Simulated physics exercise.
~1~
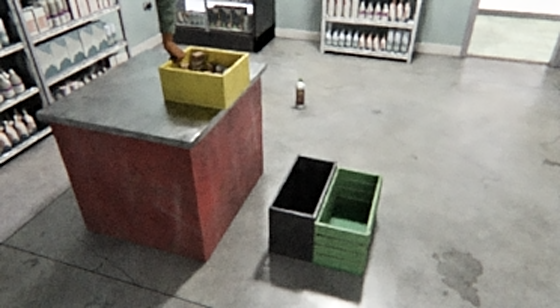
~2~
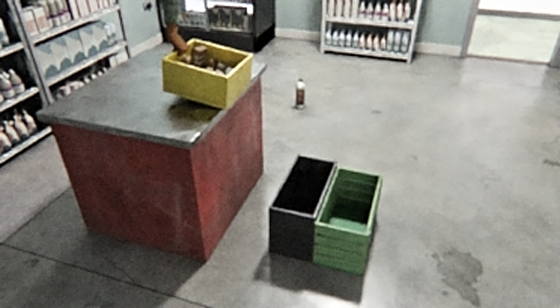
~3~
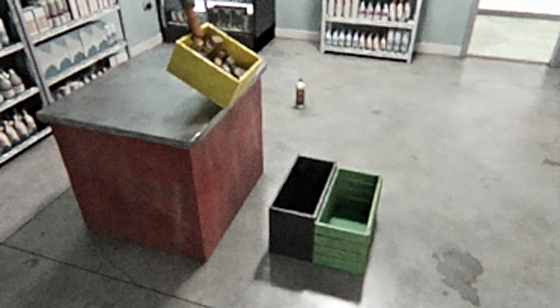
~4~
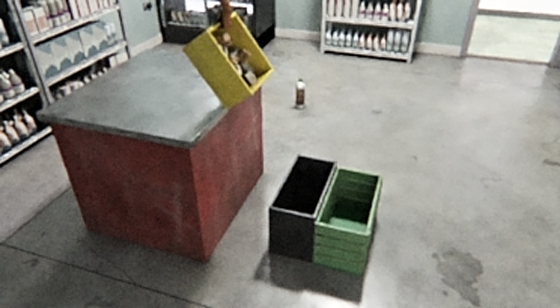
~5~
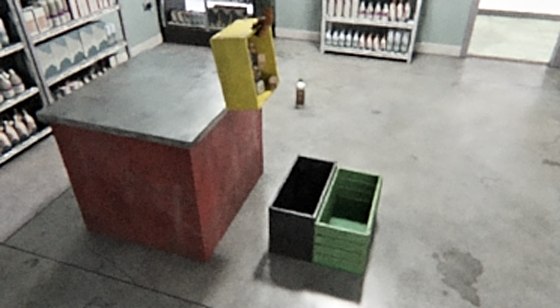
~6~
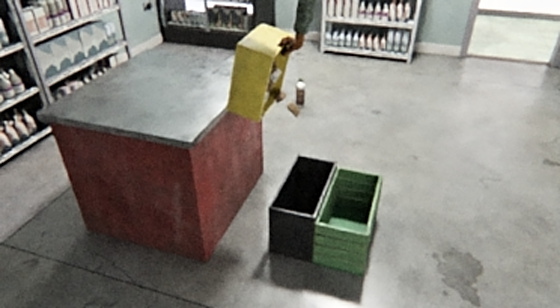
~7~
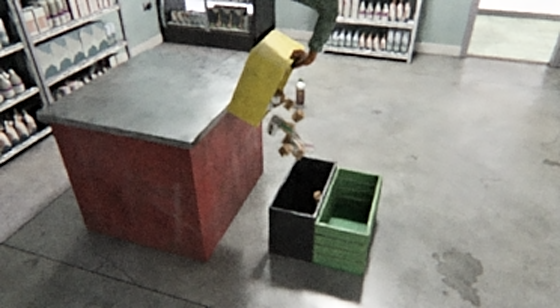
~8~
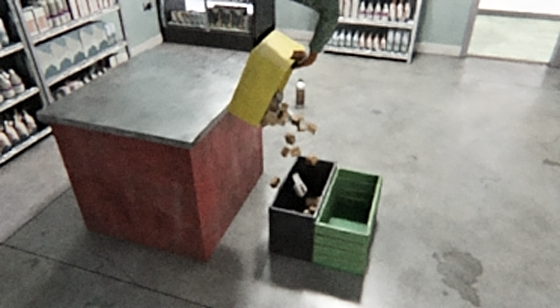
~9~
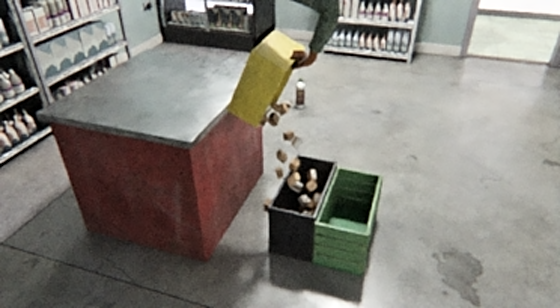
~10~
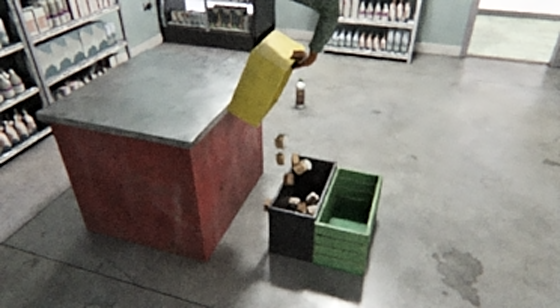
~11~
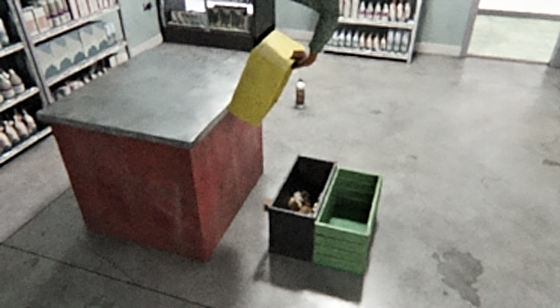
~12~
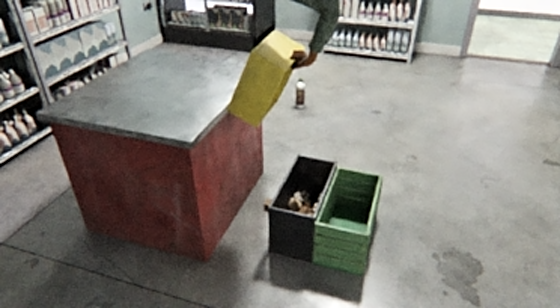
In this clip, a yellow tote of small brown parcels tips over the edge of a red bench, a hand visible at it, and its contents tumble into the black tub below, leaving the tote empty, the adjoining green box empty, and one parcel beside the black tub.
